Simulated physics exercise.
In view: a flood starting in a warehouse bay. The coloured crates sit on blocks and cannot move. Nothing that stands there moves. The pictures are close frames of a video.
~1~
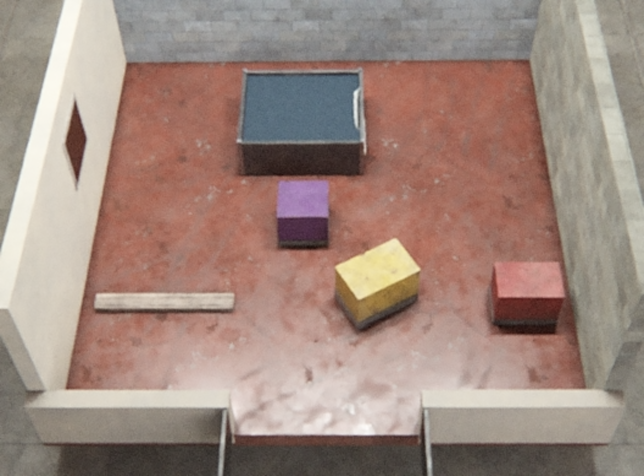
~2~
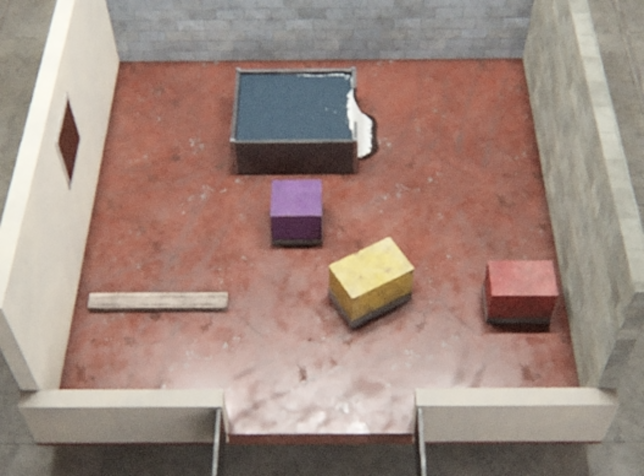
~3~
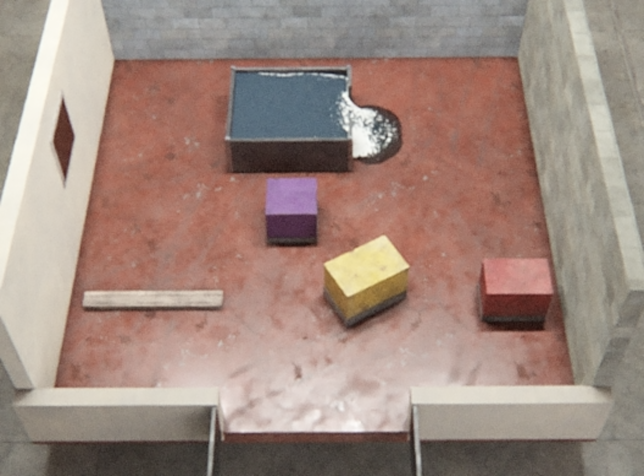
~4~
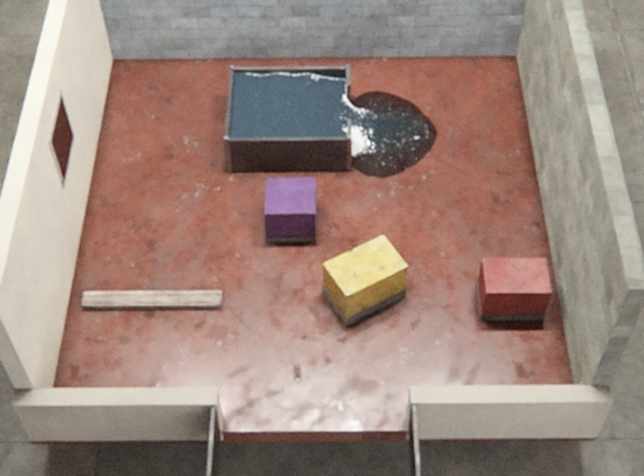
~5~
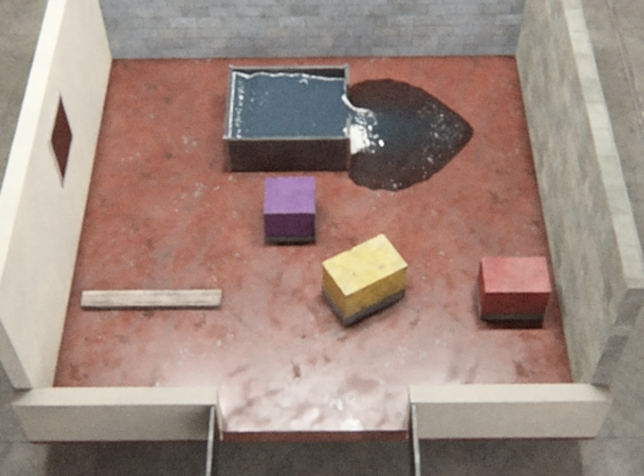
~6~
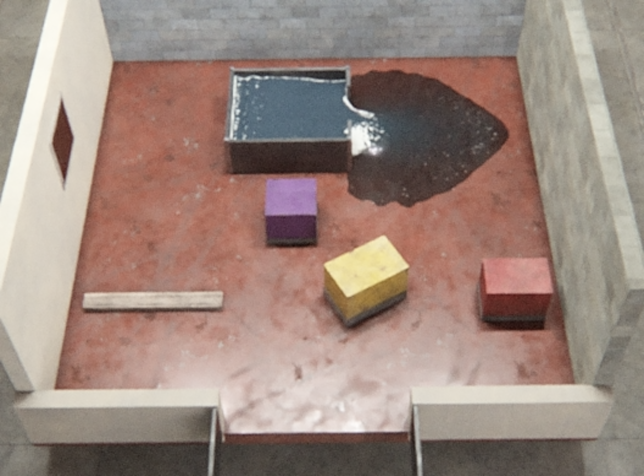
Dark water pouring from the right side of an open tank and spreading rightward across a red floor with scattered blocks.
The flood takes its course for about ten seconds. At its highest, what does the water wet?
In the end: The yellow crate stays dry; the red crate gets wet; the purple crate stays dry.
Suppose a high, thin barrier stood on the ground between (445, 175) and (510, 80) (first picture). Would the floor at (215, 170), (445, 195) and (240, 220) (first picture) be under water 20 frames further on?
In that order: Free of water, awash, no water.
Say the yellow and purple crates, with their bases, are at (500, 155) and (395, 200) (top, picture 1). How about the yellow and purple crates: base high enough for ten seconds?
My reading: Yellow crate is wetted, purple crate remains dry.
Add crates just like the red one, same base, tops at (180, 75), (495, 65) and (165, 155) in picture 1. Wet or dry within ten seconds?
As listed: Keeps dry, takes water, stays dry.
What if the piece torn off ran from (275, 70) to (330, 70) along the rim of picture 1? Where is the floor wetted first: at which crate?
That is the red one.
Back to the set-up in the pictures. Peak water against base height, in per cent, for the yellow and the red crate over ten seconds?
Roughly 70 per cent, then 170 per cent.
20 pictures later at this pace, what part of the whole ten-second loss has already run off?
Close to 0 %.
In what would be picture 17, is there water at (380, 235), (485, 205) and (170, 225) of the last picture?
One after the other: Not flooded, covered, free of water.
A moment on, water covers 20 % of the floor; the yellow crate not reached, the red crate not reached, the purple crate not reached.
Next, water covers 25 % of the floor; the yellow crate not reached, the red crate water round its plinth, the purple crate not reached.
Then, water covers 30 % of the floor; the yellow crate water round its plinth, the red crate water round its plinth, the purple crate not reached.
Later, water covers 50 % of the floor; the yellow crate water round its plinth, the red crate water round its plinth, the purple crate water round its plinth.
In the end, water covers 75 % of the floor; the yellow crate stayed above the water, the red crate was topped, the purple crate stayed above the water.
